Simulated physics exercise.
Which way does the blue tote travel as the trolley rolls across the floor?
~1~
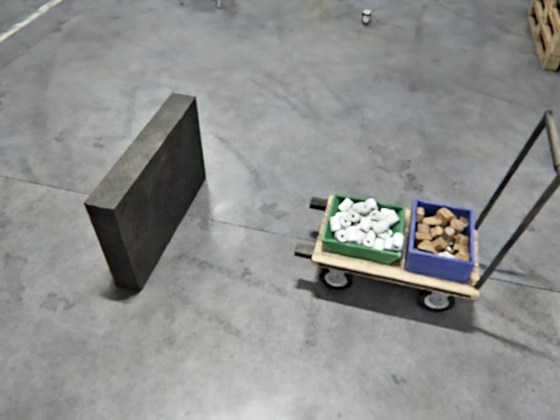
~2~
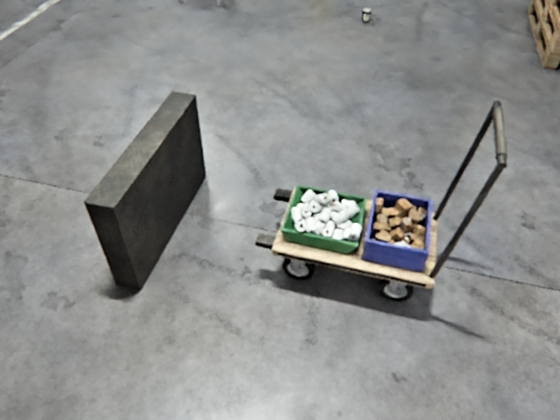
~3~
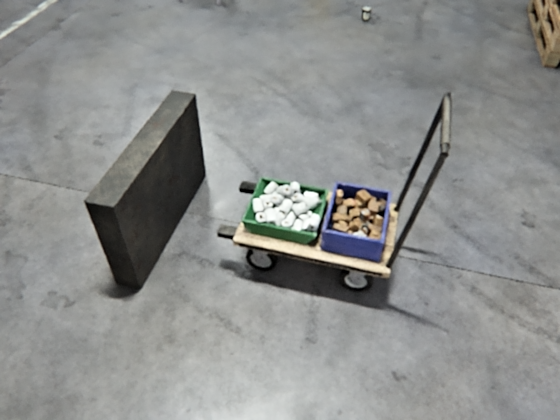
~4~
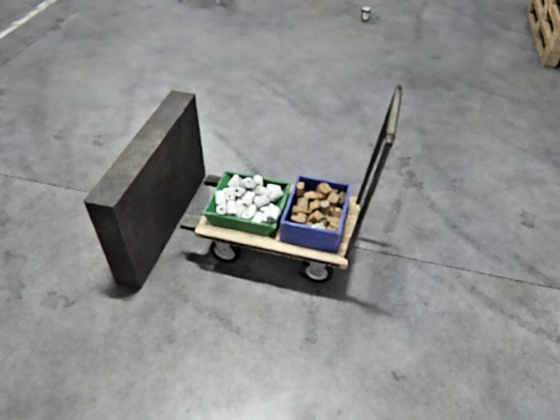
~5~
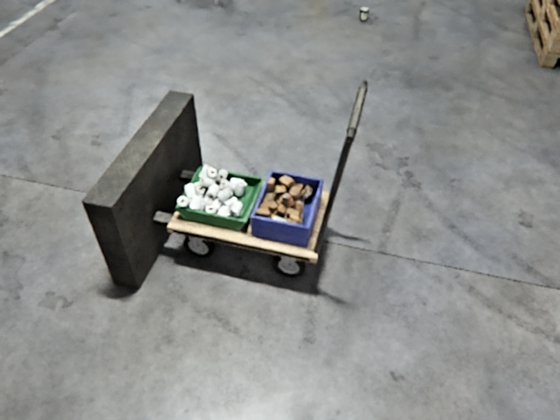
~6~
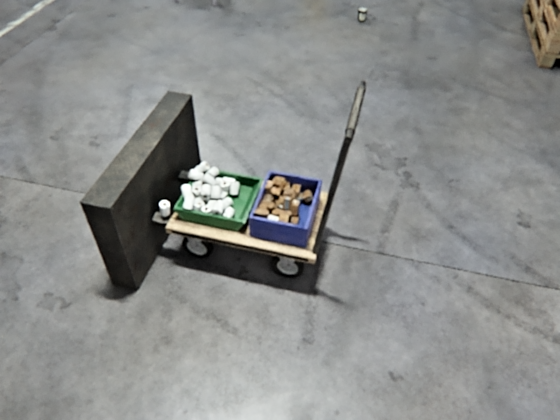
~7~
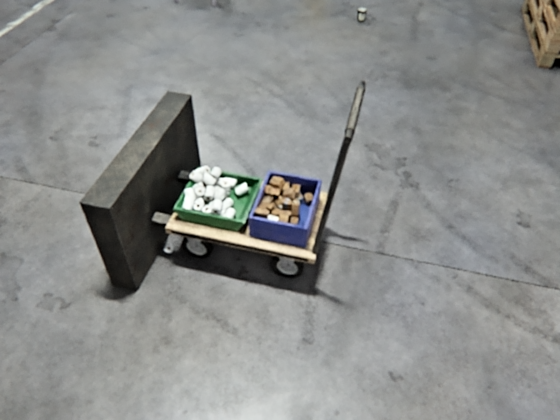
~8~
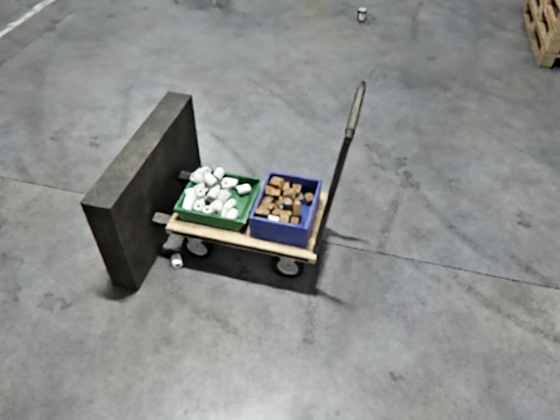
The blue tote travels to the left, riding on the trolley until it stops at the dark wall.
